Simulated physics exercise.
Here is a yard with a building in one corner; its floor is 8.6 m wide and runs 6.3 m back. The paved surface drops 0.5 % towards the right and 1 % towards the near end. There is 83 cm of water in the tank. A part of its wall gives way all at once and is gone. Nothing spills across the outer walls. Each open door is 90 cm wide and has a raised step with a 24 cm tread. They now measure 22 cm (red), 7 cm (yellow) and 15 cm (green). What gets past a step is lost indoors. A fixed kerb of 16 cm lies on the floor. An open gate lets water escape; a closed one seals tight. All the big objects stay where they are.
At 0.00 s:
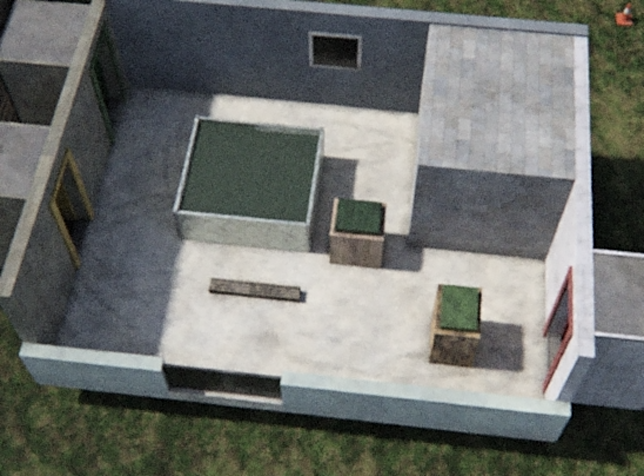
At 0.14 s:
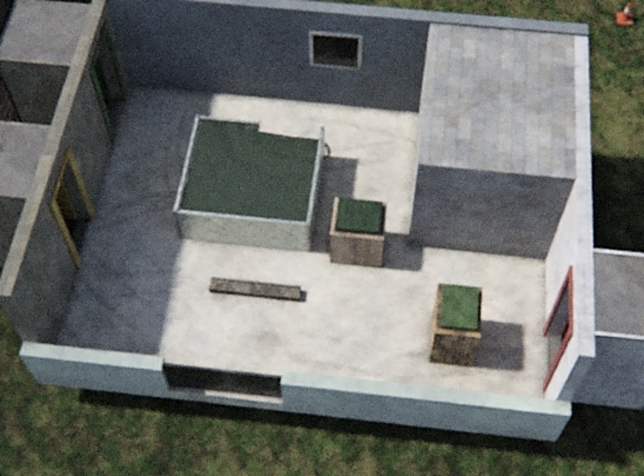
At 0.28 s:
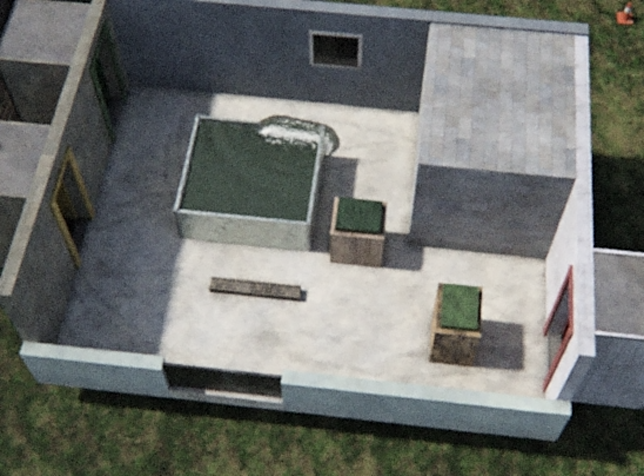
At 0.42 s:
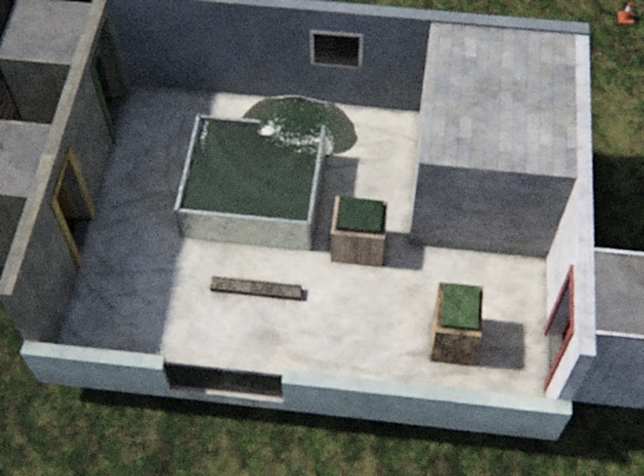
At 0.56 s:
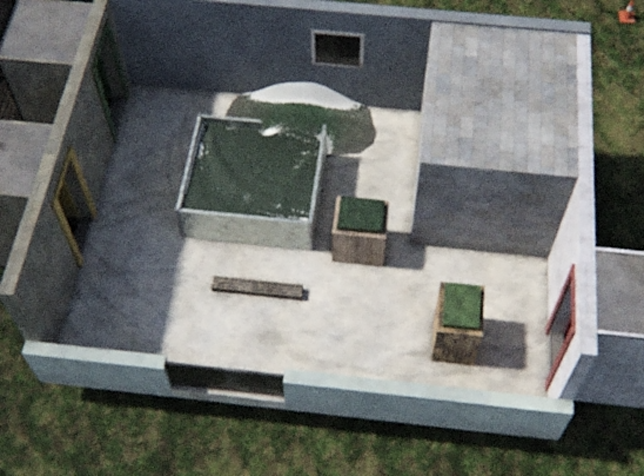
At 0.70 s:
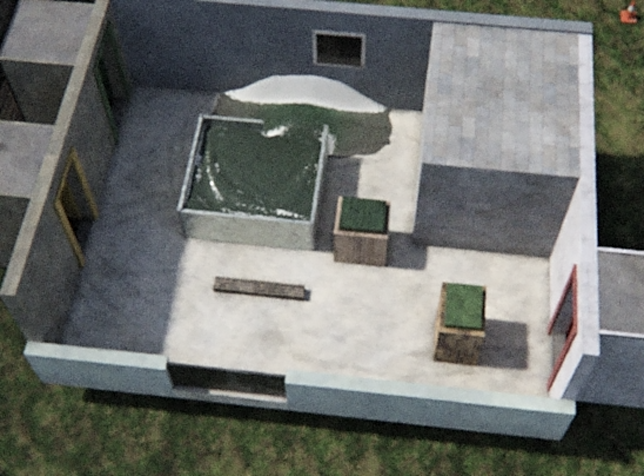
At the start, a square tank of still, dark green water stands inside a roofless building with pale paving. A section of its far wall disappears, and water pours through the gap in a foamy burst. The pool spreads behind the tank and toward the right while the surface inside ripples and swirls.
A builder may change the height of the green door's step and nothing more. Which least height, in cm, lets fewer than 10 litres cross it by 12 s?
It would have to be roughly 25 cm high.
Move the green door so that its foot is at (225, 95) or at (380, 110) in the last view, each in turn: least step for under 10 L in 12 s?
About 12.0 and 32 cm.
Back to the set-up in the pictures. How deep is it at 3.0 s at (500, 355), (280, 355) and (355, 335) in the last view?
Roughly 0, 0 and 2 cm, in turn.
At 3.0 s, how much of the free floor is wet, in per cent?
Near 40 per cent is wet.
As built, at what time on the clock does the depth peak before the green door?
Near 2.8 s.
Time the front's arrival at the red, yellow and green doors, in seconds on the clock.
Arrival: Red 5.0 s, yellow 2.8 s, green 1.6 s.
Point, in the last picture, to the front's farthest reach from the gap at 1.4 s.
Around (131, 91).
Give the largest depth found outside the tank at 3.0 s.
Roughly 42 cm.
After 1.4 s water covers 15 % of the floor, deepest (66 cm) near (419, 117); it has not reached the green door.
After 3.0 s water covers 40 % of the floor, deepest (42 cm) near (419, 124); 28 cm at the green door, 55 litres in over its 15 cm step.
After 12.0 s water covers 100 % of the floor, deepest (17 cm) near (383, 400); 8 cm at the green door, 116 litres in over its 15 cm step.
At the green door as built, the water arrived by 1.6 s and peaked near 30 cm at 2.8 s.
With a step of 20.5 cm, 40 litres would have come in within the 12 s; with 27.5 cm, 4 litres. So under 10 litres takes about 25 cm.
